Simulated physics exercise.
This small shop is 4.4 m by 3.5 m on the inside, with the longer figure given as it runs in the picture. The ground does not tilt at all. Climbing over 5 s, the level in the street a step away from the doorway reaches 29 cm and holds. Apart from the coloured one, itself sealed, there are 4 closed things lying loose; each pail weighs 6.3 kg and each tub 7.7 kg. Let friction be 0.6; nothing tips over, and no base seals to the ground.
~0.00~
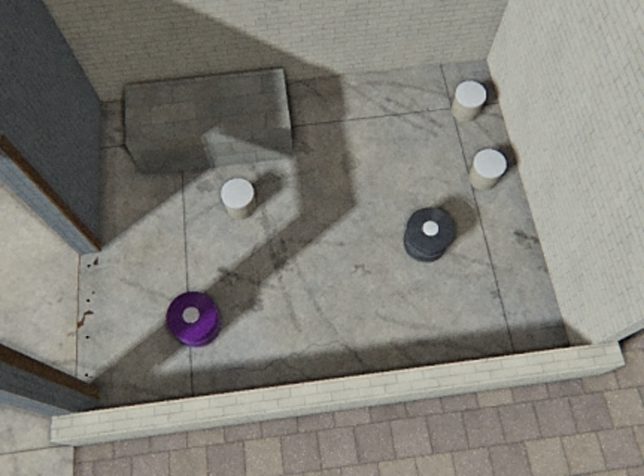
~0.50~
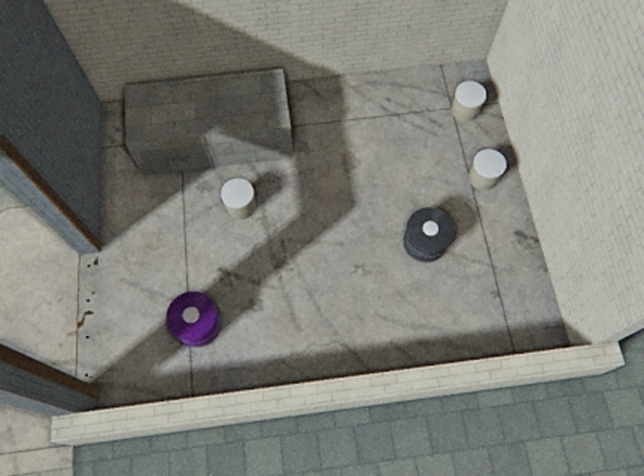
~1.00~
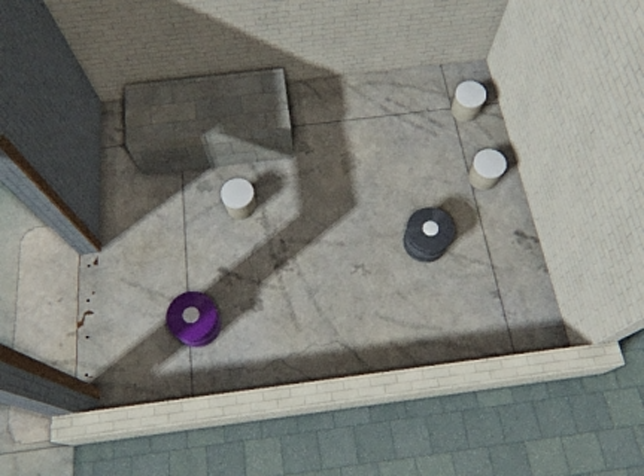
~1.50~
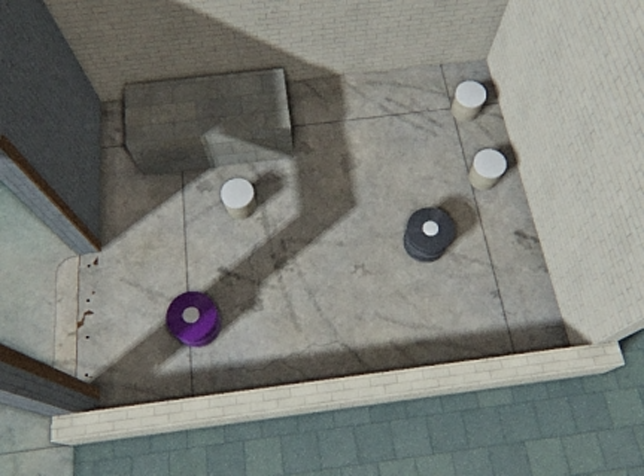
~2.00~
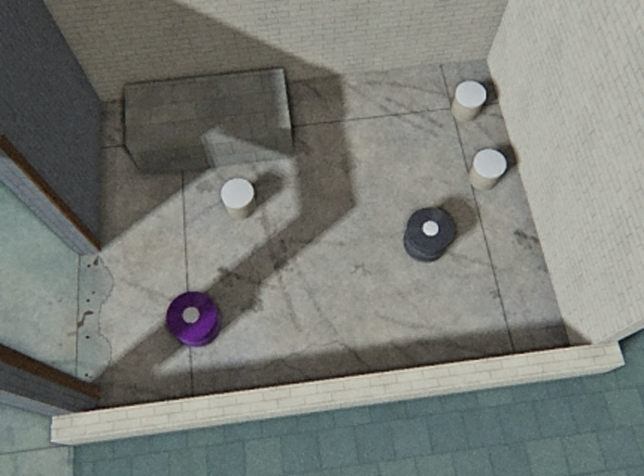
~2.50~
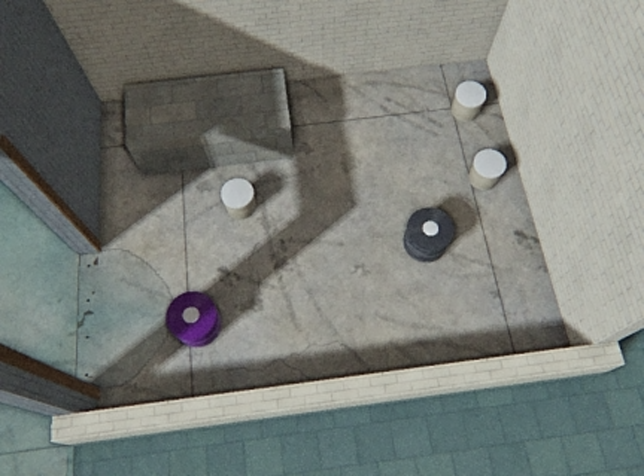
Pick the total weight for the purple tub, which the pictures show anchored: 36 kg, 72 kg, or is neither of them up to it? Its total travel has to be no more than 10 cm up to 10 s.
72 kg is needed.
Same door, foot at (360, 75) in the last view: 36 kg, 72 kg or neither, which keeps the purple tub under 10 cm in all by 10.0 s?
Outcome - the lighter pick works.
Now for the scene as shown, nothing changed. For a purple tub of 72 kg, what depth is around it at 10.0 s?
Close to 11 cm deep.
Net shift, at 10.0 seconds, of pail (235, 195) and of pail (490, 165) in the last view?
They've ended up 200 cm and 120 cm away, in that order.
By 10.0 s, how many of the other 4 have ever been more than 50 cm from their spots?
I make that 4.
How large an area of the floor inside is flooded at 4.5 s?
Somewhere about 6.0 m2, give or take.
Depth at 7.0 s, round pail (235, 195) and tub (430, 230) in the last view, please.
About 7 and 10 cm.
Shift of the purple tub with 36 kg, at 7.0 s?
About 20 cm off its spot.
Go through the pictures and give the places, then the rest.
The purple tub at (191, 315), on the bottom; 0.0 m2 under water; 0 of 5 have shifted, in the first frame.
The purple tub at (191, 315), on the bottom; water covers 0.0 m2; 0 of 5 have shifted, in the second frame.
The purple tub at (191, 315), on the bottom; 0.0 m2 under water; 0 of 5 have shifted, in the third frame.
The purple tub at (191, 315) rests on the ground; water covers 0.0 m2; 0 of 5 have shifted, in the fourth frame.
The purple tub at (191, 315) rests on the ground; water covers 0.1 m2; 0 of 5 have shifted, in the fifth frame.
The purple tub at (191, 315) rests on the ground; 0.7 m2 under water; 0 of 5 have shifted, in the sixth frame.
After 3.5 s the purple tub would be 0 cm from its start with 36 kg and 0 cm from its start with 72 kg; 6 cm of water round it then.
After 4.5 s the purple tub would be 0 cm from its start with 36 kg and 0 cm from its start with 72 kg; 8 cm of water round it then.
After 7.0 s the purple tub would be 20 cm from its start with 36 kg and 0 cm from its start with 72 kg; 11 cm of water round it then.
After 10.0 s the purple tub would be 31 cm from its start with 36 kg and 0 cm from its start with 72 kg; 11 cm of water round it then.
